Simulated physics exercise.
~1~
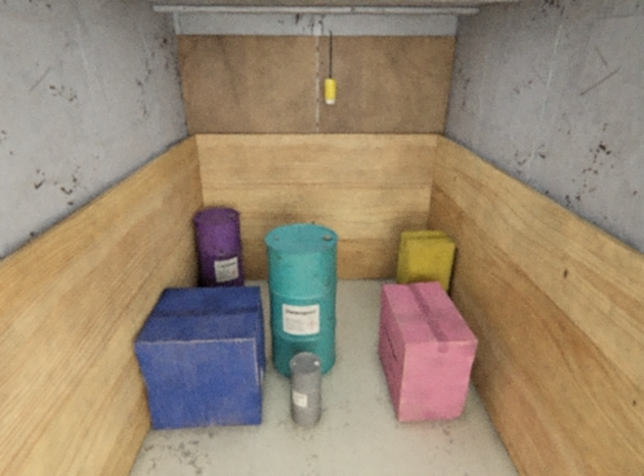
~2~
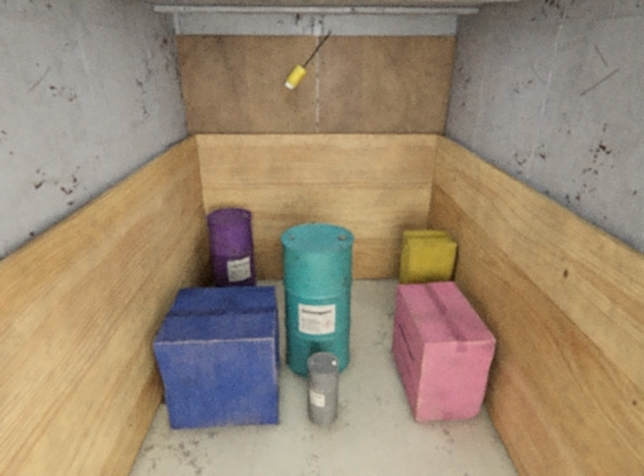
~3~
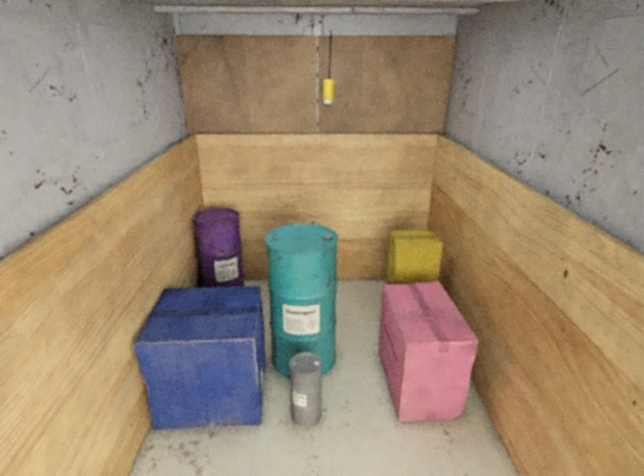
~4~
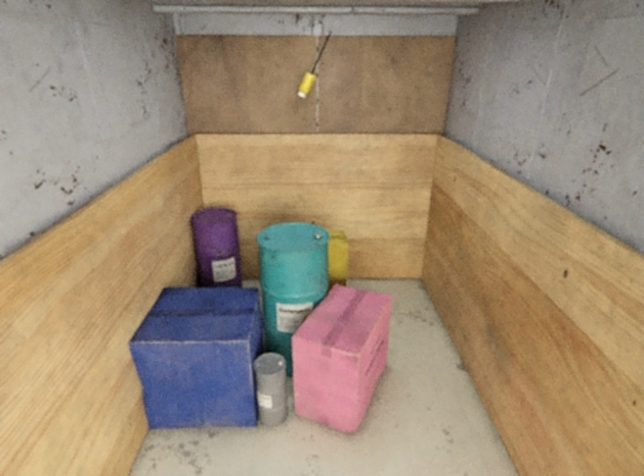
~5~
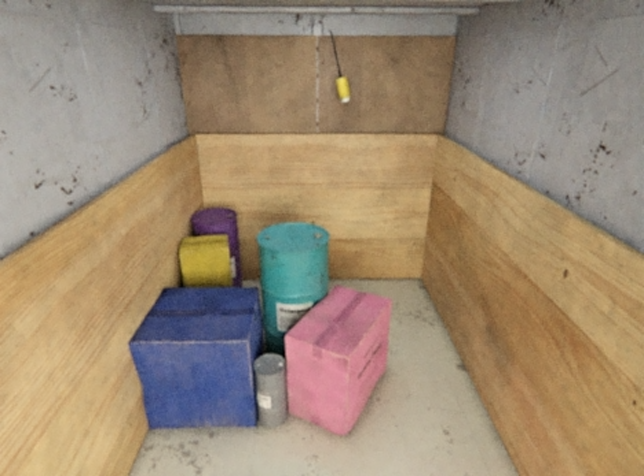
A turquoise drum stands near the middle of a wood-lined load bay, seen from the open end towards the cab, with a purple drum behind to the left, a blue box at front left, a small grey canister in front, and pink and yellow boxes on the right. A yellow object hangs above, swinging. The load shifts slightly right, then back left. Next the pink box, grey canister and yellow box slide left, bunching around the turquoise drum. Finally the yellow box moves farther left, ending upright behind the blue box, while the pink box rests beside the canister.
